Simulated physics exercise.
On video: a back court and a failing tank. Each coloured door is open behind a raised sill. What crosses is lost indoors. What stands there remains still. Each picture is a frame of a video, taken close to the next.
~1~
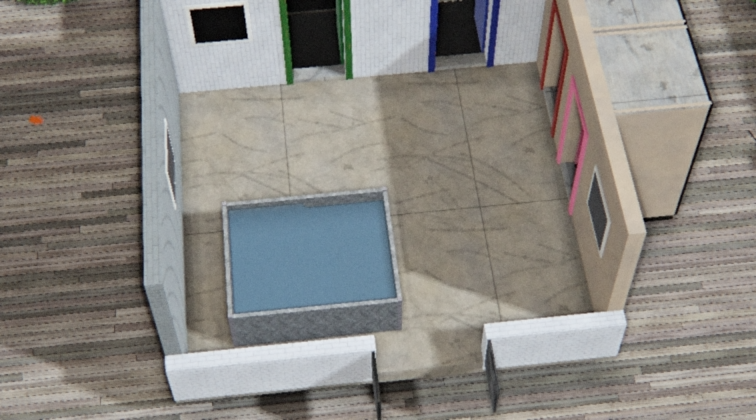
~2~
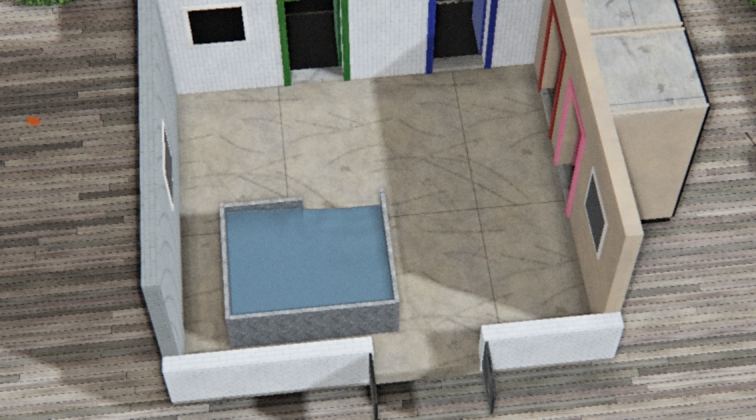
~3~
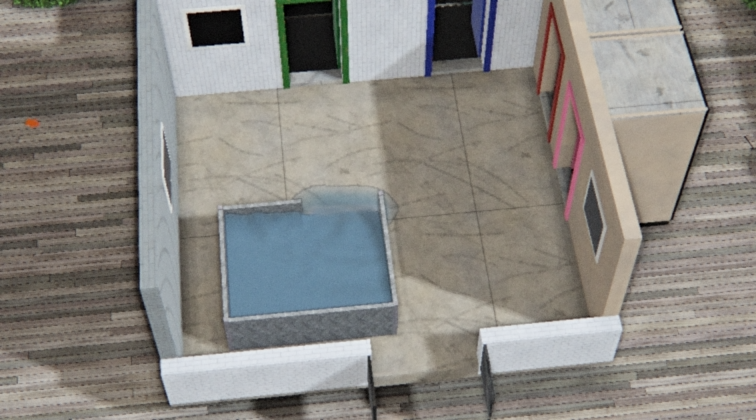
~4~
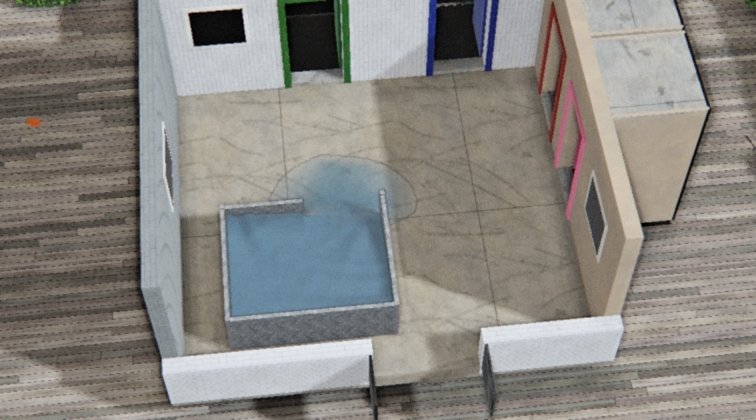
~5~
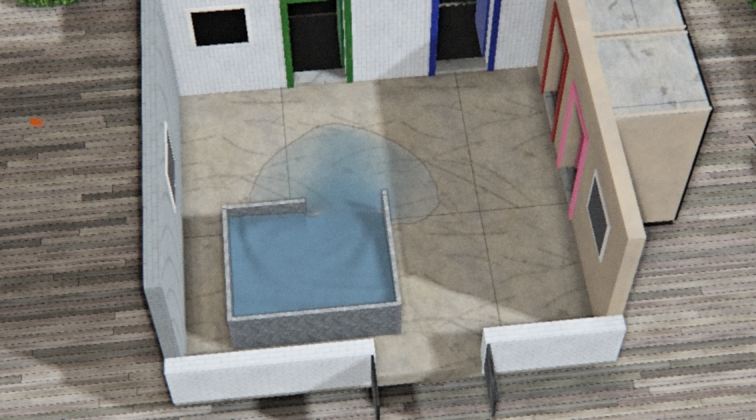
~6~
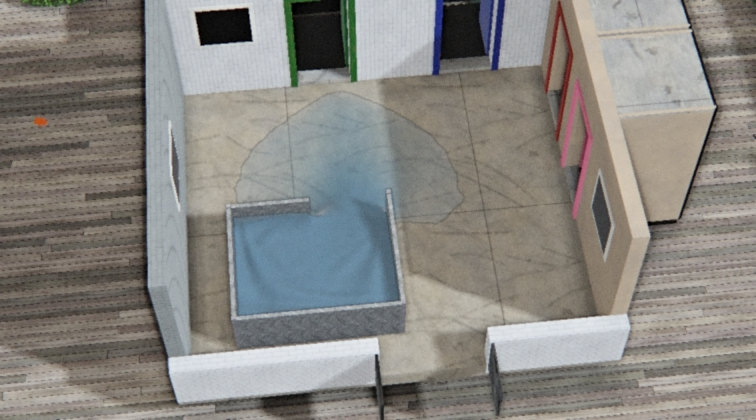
Water poured out through a gap in the far side of an open tank, after part of that wall disappeared, and fanned out across the courtyard floor toward the wall with the green and blue doors.
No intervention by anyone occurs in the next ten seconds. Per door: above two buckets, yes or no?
Pink door yes. Green door yes. Blue door yes. Red door yes.
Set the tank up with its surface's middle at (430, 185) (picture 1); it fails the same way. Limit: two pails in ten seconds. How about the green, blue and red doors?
The green door stays within the limit, the blue door exceeds the limit, the red door exceeds the limit.
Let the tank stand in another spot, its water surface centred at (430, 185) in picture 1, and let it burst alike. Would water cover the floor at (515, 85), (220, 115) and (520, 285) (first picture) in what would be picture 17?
Going through the three spots in turn: Gets wet, gets wet, stays untouched.
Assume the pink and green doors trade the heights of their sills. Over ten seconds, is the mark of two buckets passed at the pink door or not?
Looks like pink ends up short there.
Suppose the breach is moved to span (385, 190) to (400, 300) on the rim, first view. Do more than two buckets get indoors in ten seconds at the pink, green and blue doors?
Pink door: Crosses the line; green door: Falls short; blue door: Crosses the line.
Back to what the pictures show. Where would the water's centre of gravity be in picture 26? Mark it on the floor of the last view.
Near (352, 198) in the last view.
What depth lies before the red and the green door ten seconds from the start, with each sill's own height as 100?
Estimate, in order: 110 and 100 percent.
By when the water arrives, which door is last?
Last comes the pink one.
A moment on, water covers 40 % of the floor; the pink door not reached, the green door over two buckets in, the blue door wet at the sill, nothing in, the red door not reached.
Next, water covers 50 % of the floor; the pink door not reached, the green door far over two buckets in, the blue door over two buckets in, the red door wet at the sill, nothing in.
Then, water covers 60 % of the floor; the pink door wet at the sill, nothing in, the green door far over two buckets in, the blue door over two buckets in, the red door over two buckets in.
Later, water covers 95 % of the floor; the pink door under two buckets in, the green door far over two buckets in, the blue door far over two buckets in, the red door far over two buckets in.
In the end, water covers 95 % of the floor; the pink door over two buckets in, the green door far over two buckets in, the blue door far over two buckets in, the red door far over two buckets in.
